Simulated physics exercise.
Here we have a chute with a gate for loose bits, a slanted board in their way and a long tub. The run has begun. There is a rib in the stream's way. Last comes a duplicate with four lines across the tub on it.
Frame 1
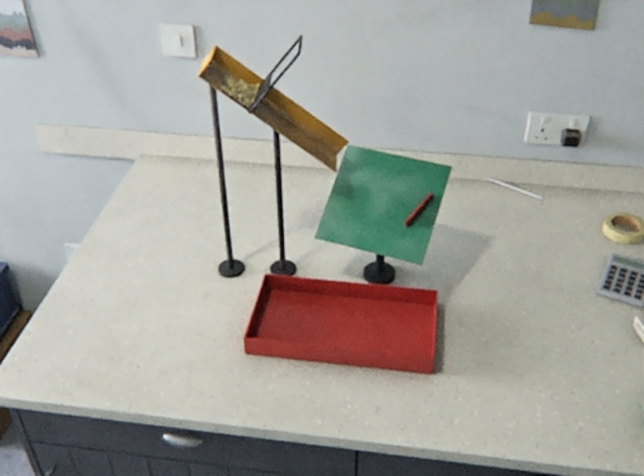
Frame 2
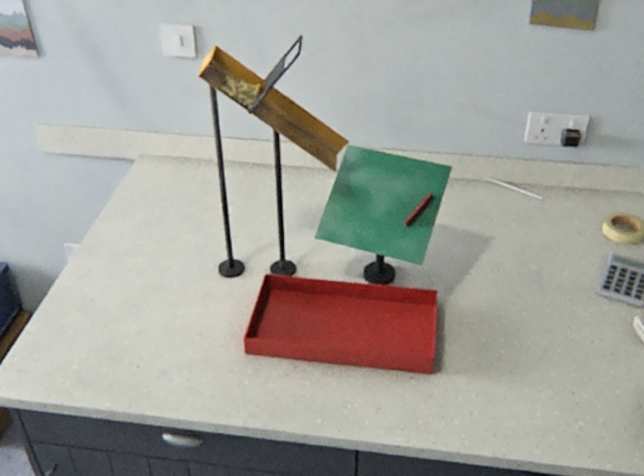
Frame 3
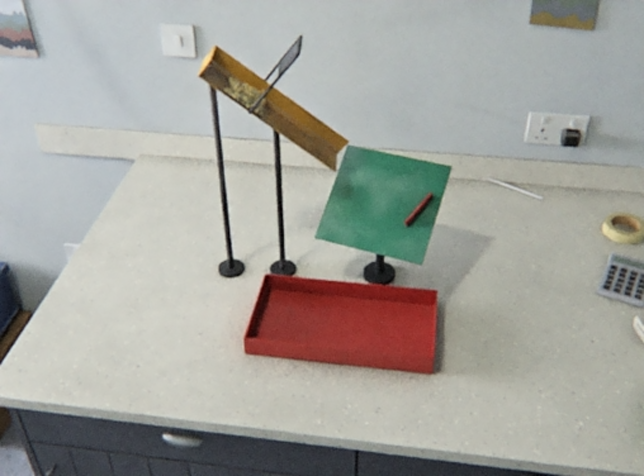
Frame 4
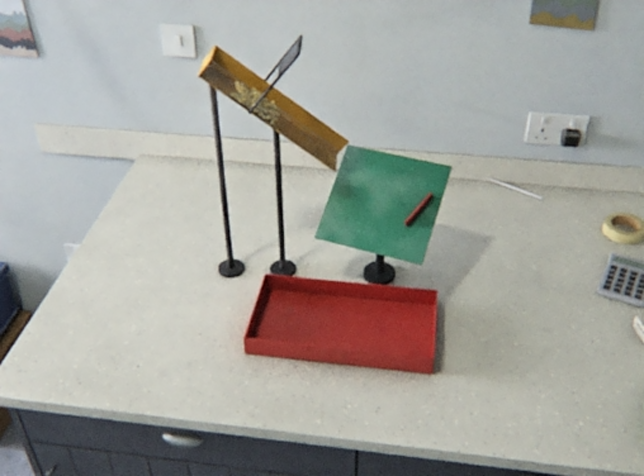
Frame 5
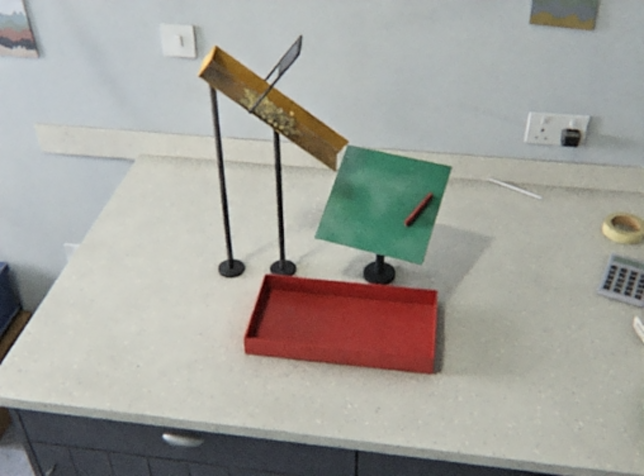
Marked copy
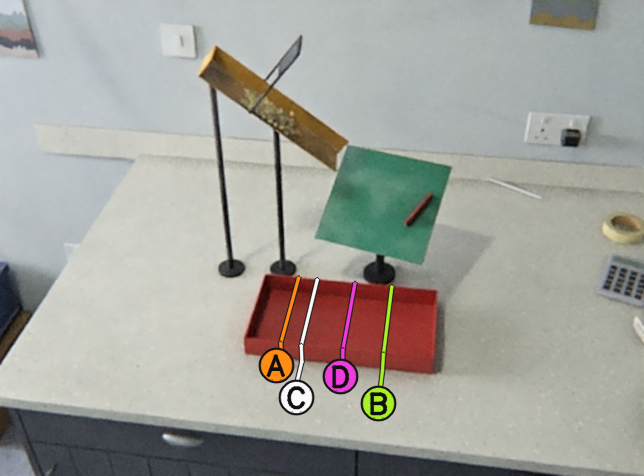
A yellow sloping chute stood over a green tilted board and an empty red tray while its gate swung up, and the pale loose bits behind it slid partway down the chute toward the right.
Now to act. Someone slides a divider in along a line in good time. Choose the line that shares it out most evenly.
Use line B.
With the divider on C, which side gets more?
More lands on the right.
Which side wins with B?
The left side.
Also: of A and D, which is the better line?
D it is.
On the marked copy, line A crosses the front rim at (280, 342); line B crosses the front rim at (383, 353); line C crosses the front rim at (301, 344); line D crosses the front rim at (343, 349).
If A is chosen, of what is caught, only a few on the left of the divider, all but a few on the right.
If B is chosen, of what is caught, close to two thirds on the left of the divider, close to a third on the right.
If C is chosen, of what is caught, only a few on the left of the divider, all but a few on the right.
If D is chosen, of what is caught, a small share on the left of the divider, the bulk on the right.
